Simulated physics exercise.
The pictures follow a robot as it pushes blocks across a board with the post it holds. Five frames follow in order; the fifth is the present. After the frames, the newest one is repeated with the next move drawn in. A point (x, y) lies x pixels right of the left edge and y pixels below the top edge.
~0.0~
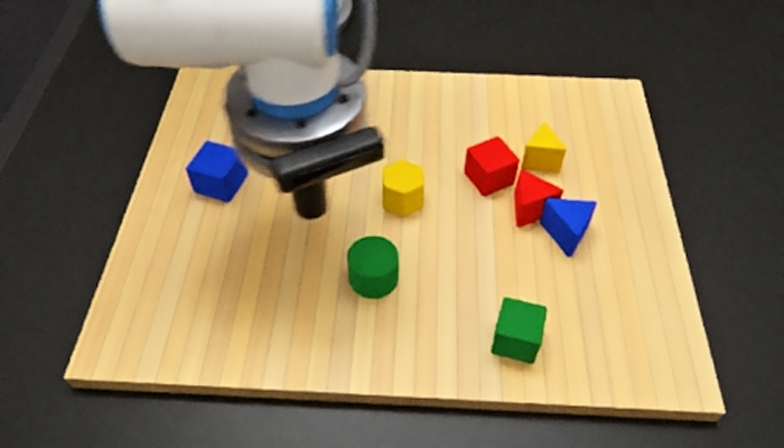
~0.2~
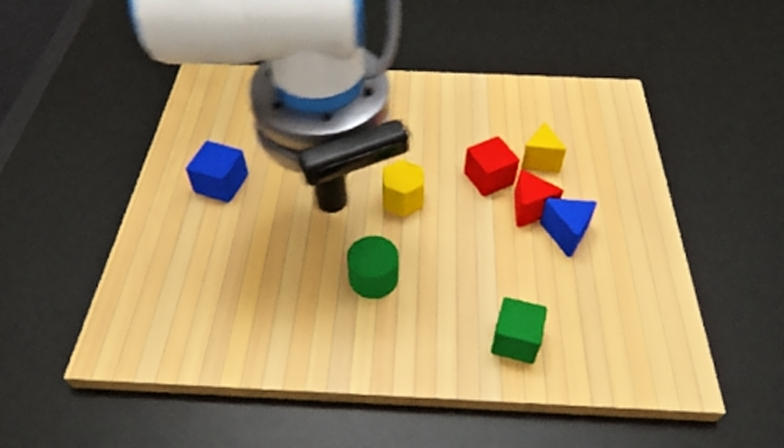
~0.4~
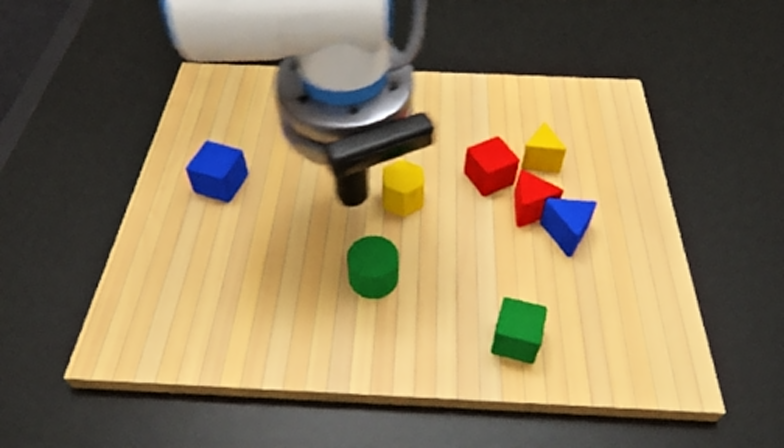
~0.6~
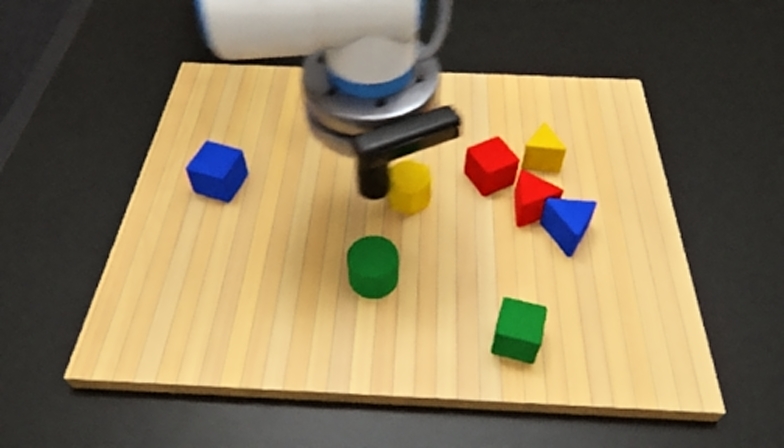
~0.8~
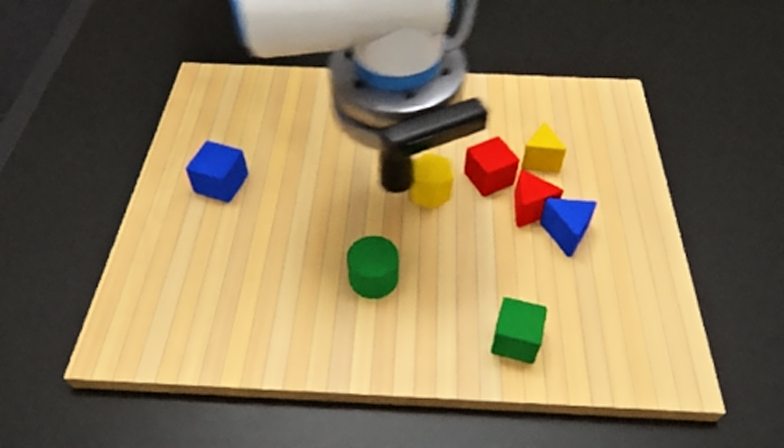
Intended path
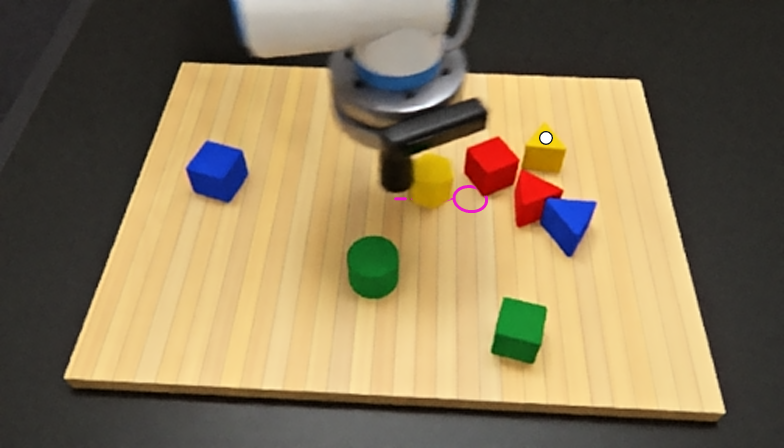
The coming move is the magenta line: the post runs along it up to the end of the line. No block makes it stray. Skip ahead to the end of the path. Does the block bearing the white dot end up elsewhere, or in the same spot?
At the end of the path, the block bearing the white dot has moved off its old spot.
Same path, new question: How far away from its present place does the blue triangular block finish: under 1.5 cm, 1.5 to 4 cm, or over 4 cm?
Once the path is done, the blue triangular block lies within 1.5 cm of its present place.
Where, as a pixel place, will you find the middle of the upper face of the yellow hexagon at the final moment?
It comes to (502, 159).
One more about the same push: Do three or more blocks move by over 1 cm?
Yes, it checks out.
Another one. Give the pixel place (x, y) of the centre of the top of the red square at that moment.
The middle of its upper face will lie at (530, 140).
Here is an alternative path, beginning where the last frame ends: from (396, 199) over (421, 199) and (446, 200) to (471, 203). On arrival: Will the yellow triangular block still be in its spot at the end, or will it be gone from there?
Once the path is done, it is somewhere new.
The line goes straight from (396, 199) to (470, 199); the dot is on the yellow triangular block.
The first path, step by step. Halfway along, post at (435, 181); yellow hexagon at (468, 163), turned 25° anticlockwise; red square at (503, 150).
At the end, post at (473, 181); yellow hexagon at (502, 159), turned 40° anticlockwise; red square at (529, 139), turned 20° anticlockwise; red triangular block unmoved; yellow triangular block at (567, 130), turned 15° clockwise; blue triangular block unmoved.
